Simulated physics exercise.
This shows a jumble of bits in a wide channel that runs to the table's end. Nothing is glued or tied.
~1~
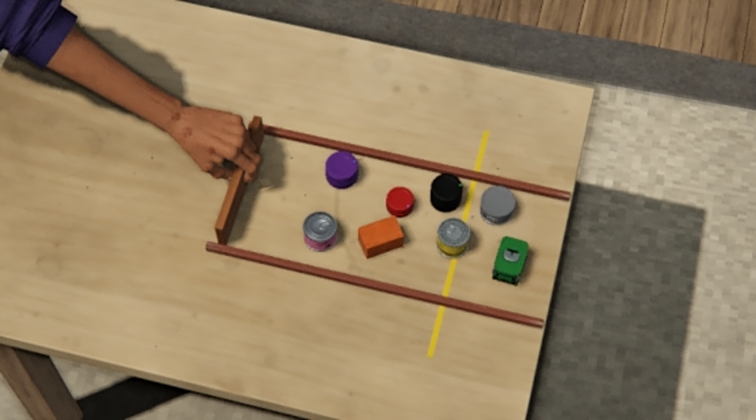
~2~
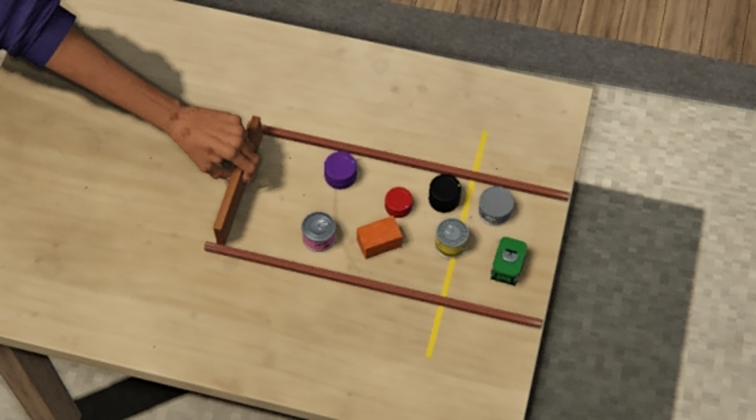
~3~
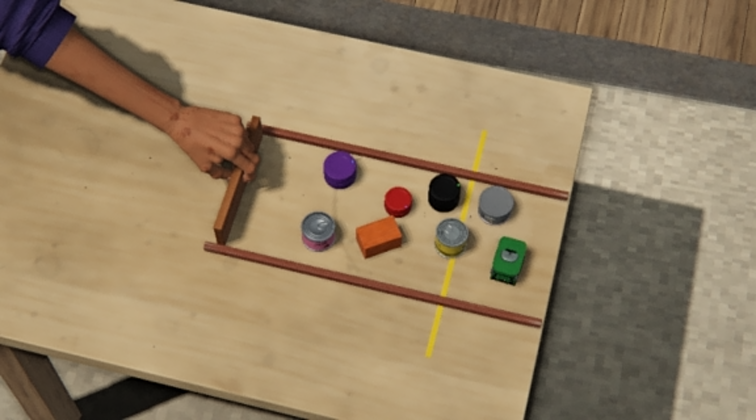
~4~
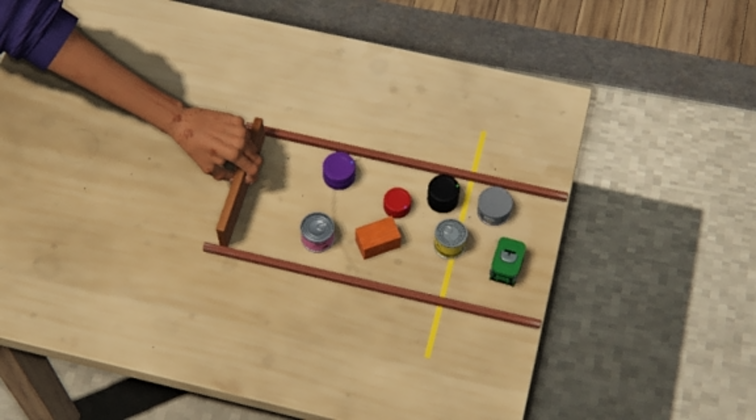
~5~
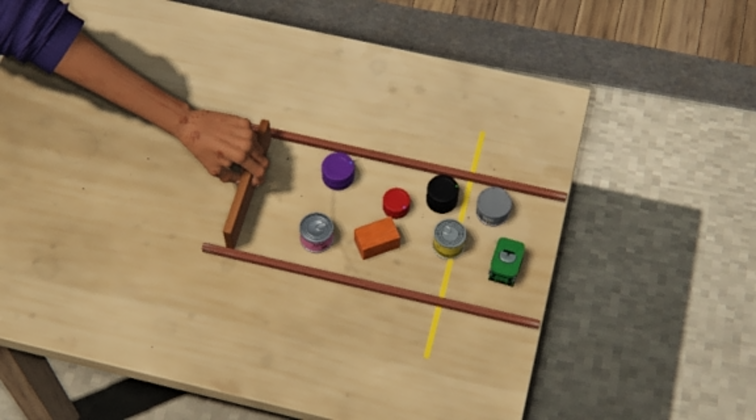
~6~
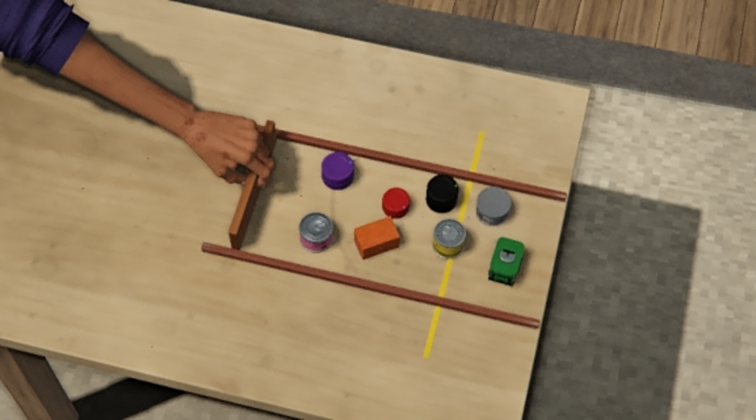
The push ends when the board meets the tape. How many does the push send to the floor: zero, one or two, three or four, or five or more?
Outcome: The number that fall off is zero.
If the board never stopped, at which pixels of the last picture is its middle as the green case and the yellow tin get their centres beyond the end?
Its middle is around (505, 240) and around (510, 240).
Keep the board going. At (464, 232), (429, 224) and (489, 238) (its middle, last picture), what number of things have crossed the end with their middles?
Place by place, 0, 0 and 1.
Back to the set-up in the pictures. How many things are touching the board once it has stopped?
That makes 3.
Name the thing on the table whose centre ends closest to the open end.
That is the grey pot.
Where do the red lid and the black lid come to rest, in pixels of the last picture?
First (472, 227), then (514, 205).
Soon after, none off yet; green case at rest near (506, 261); grey pot at rest near (493, 207); yellow tin at rest near (449, 239).
After that, none off yet; green case moving near (515, 262); grey pot displaced a little near (509, 209); yellow tin displaced about its own width near (500, 236).
In the end, the number that fall off is zero.
